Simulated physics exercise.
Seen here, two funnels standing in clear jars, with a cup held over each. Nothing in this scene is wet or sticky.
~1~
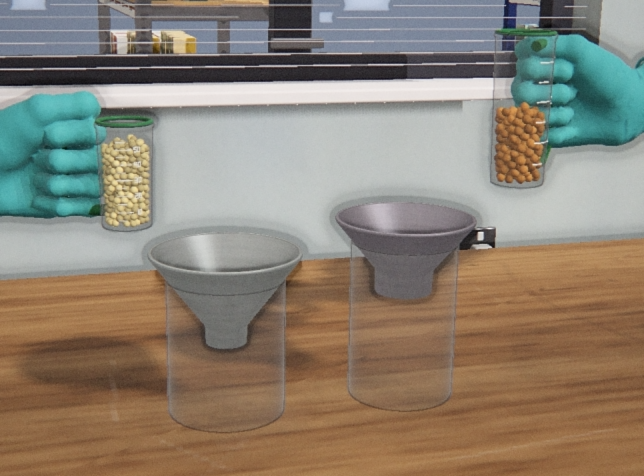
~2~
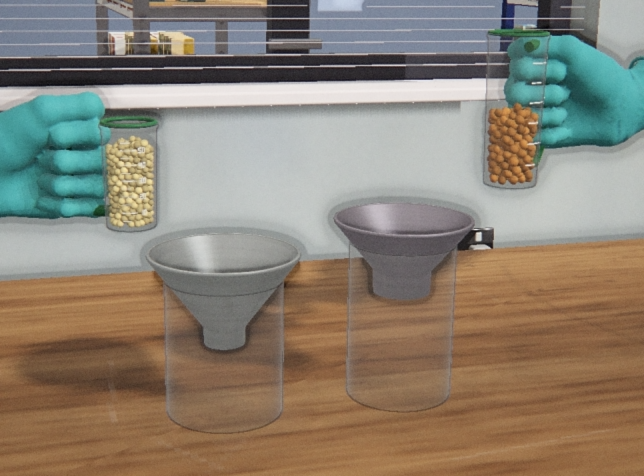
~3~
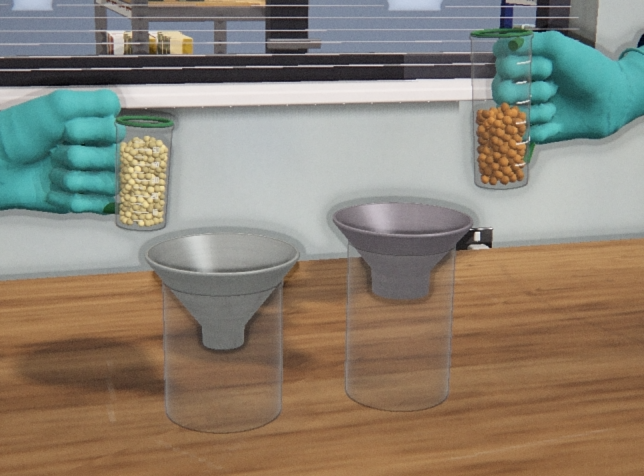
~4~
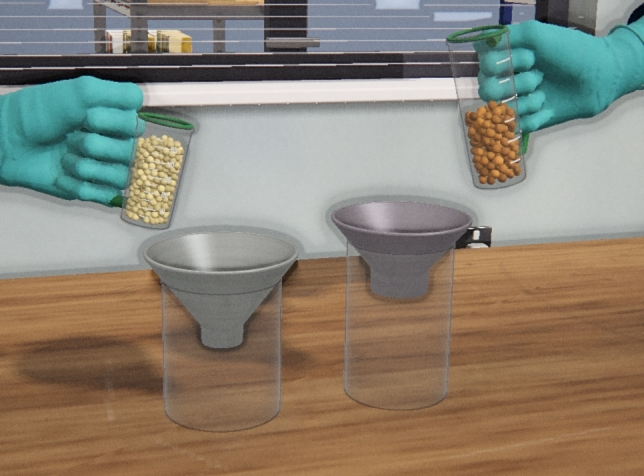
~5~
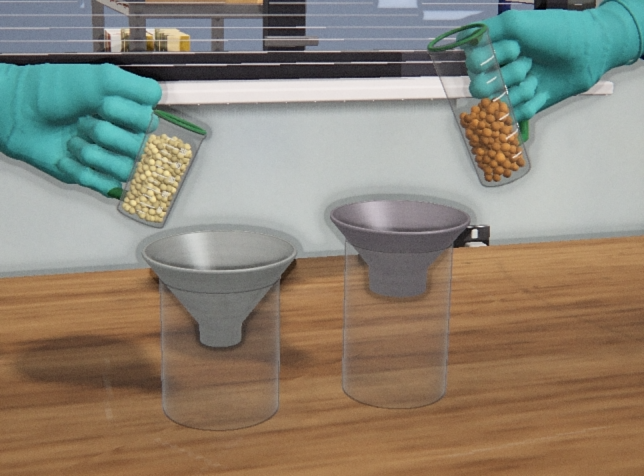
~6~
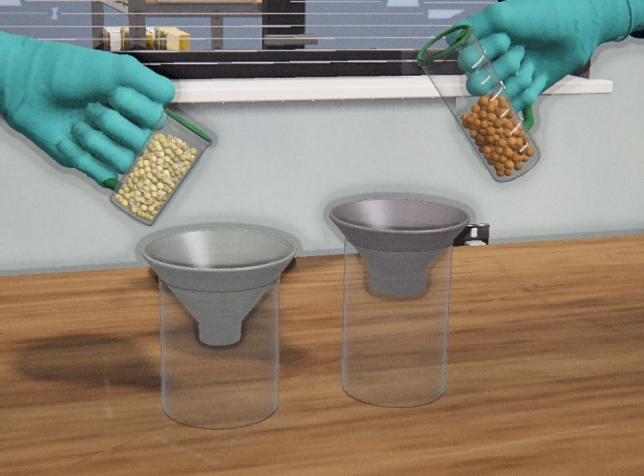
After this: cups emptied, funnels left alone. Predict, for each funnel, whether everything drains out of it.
Left funnel: Drains completely. Right funnel: Drains completely.
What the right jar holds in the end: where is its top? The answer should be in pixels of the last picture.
Near (415, 361).
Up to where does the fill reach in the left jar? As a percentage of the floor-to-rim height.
Roughly 10 in a hundred.
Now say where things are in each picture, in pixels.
In the first picture, left funnel at (226, 264), outlet at (226, 342), about 5 pieces wide; left cup at (126, 174), holding soya beans; right funnel at (405, 229), outlet at (403, 291), about 6 pieces wide; right cup at (521, 109), holding roasted chickpeas.
In the second picture, left cup at (130, 174), upright; right cup at (514, 109), upright.
In the third picture, left cup at (143, 174), tipped 4°; right cup at (501, 109), tipped 4°.
In the fourth picture, left cup at (156, 172), tipped 13°; right cup at (489, 109), tipped 13°.
In the fifth picture, left cup at (160, 170), tipped 24°; right cup at (482, 107), tipped 24°.
In the sixth picture, left funnel at (219, 260), outlet at (220, 339); left cup at (160, 169), tipped 35°; right funnel at (399, 226), outlet at (397, 287); right cup at (481, 106), tipped 35°.
Then, 0.21 s past the last view, left, all still in the cup; right, all still in the cup.
Then, 0.49 s past the last view, left, nearly all still in the cup, a stray few in or over the funnel; right, all still in the cup.
Then, 0.78 s past the last view, left, most still in the cup, a small part in or over the funnel, a stray few down in the jar; right, all still in the cup.
Finally, left, all down in the jar; right, all down in the jar.
